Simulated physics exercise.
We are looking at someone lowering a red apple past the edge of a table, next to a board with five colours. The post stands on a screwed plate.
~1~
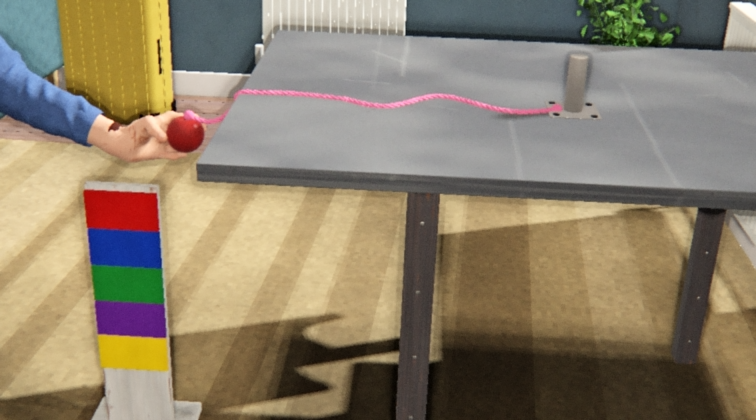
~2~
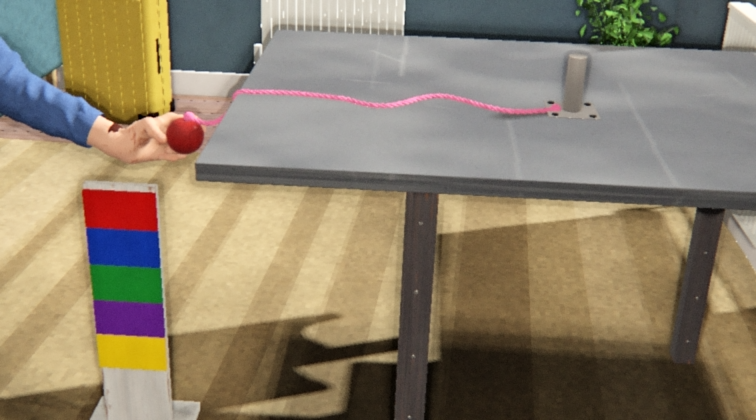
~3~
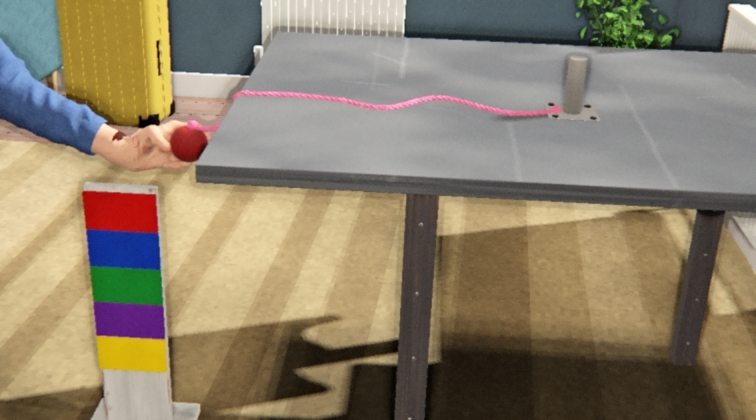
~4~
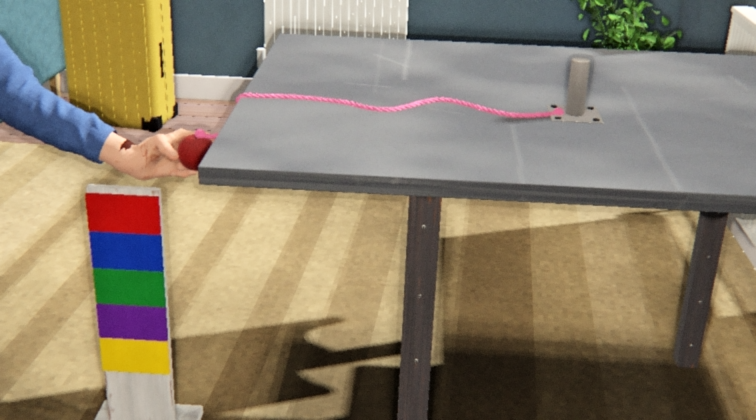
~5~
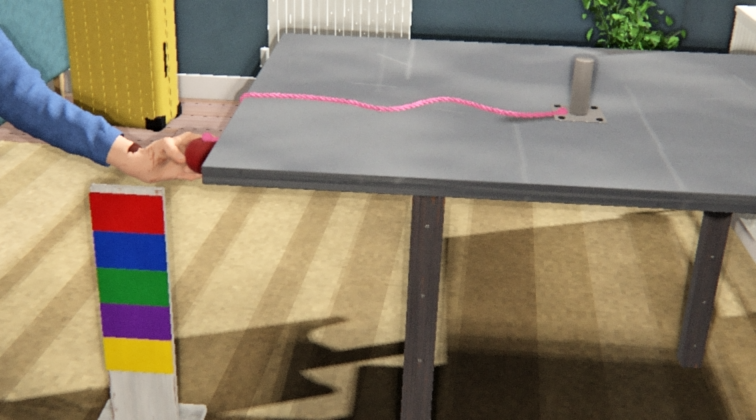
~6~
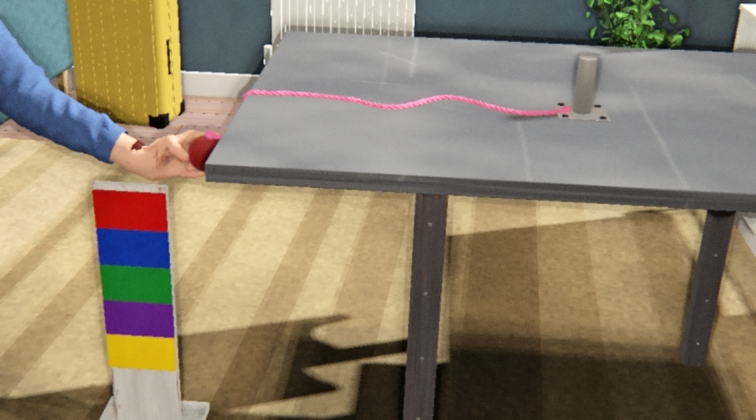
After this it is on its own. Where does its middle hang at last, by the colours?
The red one.
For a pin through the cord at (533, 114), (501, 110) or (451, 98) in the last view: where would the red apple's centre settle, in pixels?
Near (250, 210), (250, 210) and (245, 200).
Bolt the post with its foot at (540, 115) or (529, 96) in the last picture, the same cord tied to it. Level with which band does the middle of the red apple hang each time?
Taking them in turn: Blue; blue.
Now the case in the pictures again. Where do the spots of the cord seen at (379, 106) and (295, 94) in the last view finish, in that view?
The first at (351, 100), the second at (260, 95).
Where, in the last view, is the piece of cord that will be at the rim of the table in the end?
It lies at about (282, 94).
Soon after, apple near (231, 200); level with red.
After that, apple near (251, 211); level with red.
And then, apple near (259, 213); level with red.
In the end, apple near (253, 214); level with red. The cord holds its middle at red.
